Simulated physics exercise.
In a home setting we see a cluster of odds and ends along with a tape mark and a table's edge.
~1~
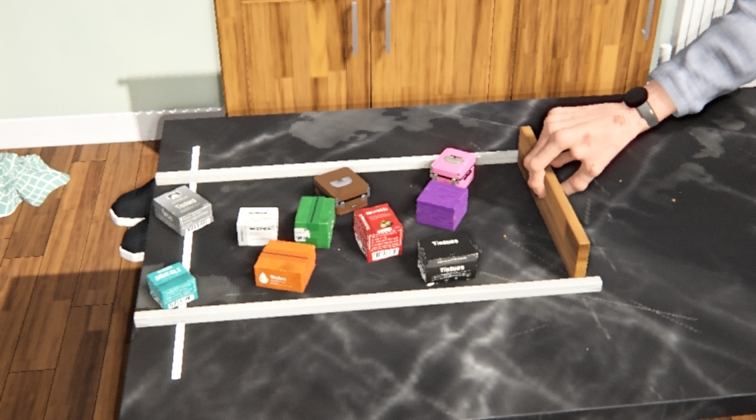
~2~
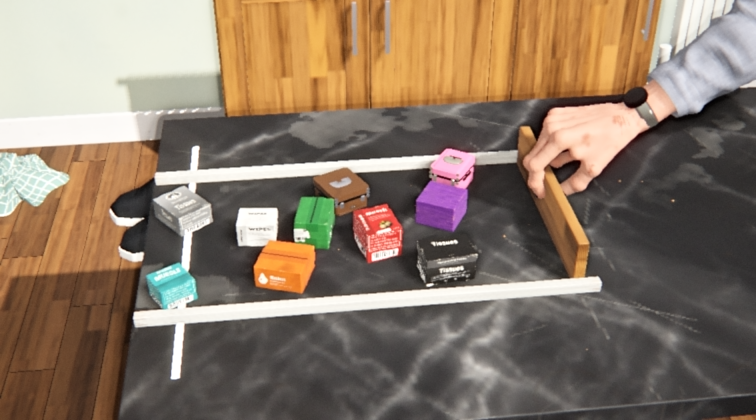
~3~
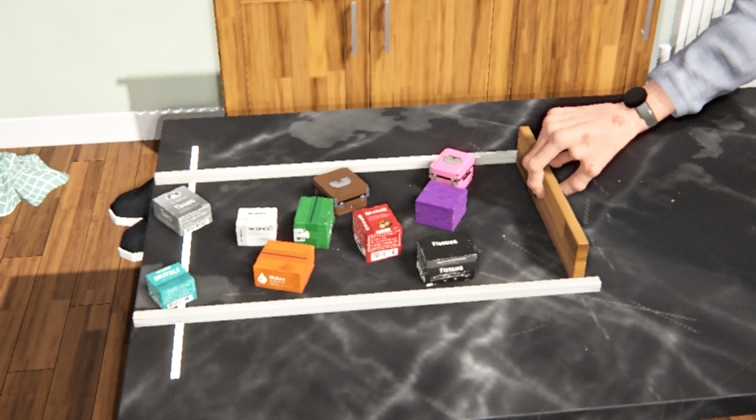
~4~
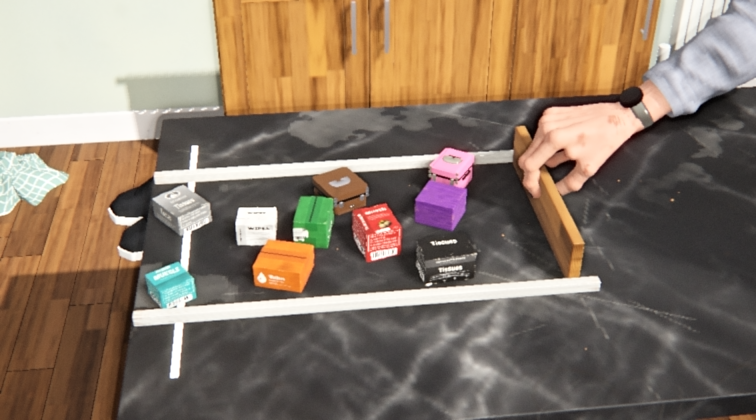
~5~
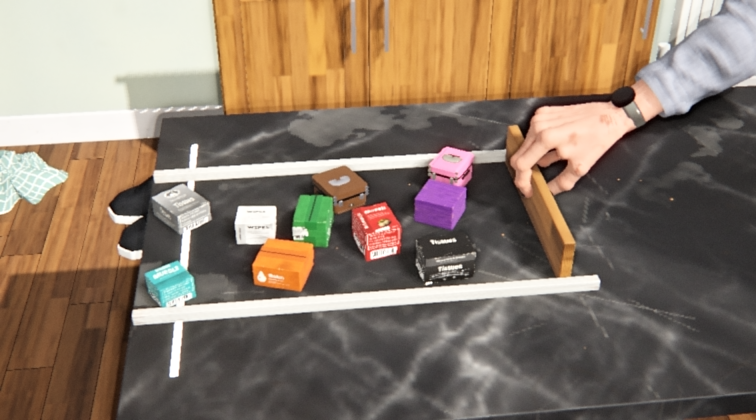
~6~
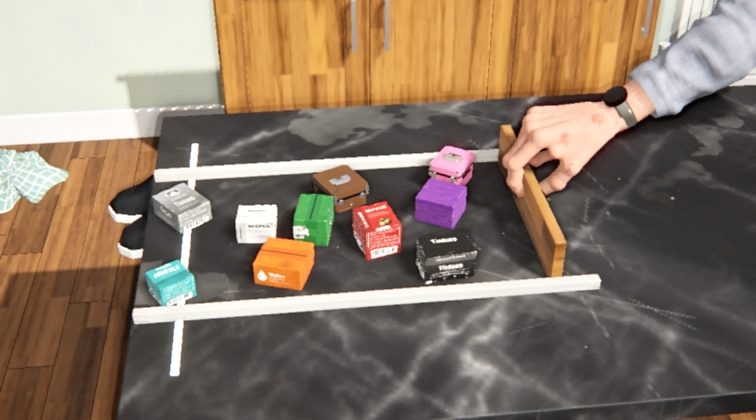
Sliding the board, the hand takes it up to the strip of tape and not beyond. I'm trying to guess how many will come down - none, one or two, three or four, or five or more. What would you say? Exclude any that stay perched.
I would say five or more.
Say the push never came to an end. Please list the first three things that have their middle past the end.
It goes the grey box, after that the turquoise box, and then the white box.
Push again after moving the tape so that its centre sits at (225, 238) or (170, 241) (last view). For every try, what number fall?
Ending up on the floor: First try 3, second try 6.
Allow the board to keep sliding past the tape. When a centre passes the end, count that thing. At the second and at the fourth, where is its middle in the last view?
At (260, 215) for the second, at (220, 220) for the fourth.
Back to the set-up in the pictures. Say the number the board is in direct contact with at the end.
It's touching 4 at the end.
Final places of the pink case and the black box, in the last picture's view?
You'll see the pink case at (172, 193), with the black box at (153, 281).
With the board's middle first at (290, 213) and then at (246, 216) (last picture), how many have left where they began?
First 10, after that 10.
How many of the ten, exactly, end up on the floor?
The answer is exactly 6.
Soon after, none off yet; turquoise box at rest near (171, 284); grey box at rest near (182, 207); white box at rest near (257, 224).
After that, none off yet; turquoise box at rest near (171, 284); grey box displaced a little near (173, 204); white box displaced about its own width near (202, 218).
In the end, the number that fall off is five or more; gone, brown case, green box, orange box, white box, grey box and turquoise box.
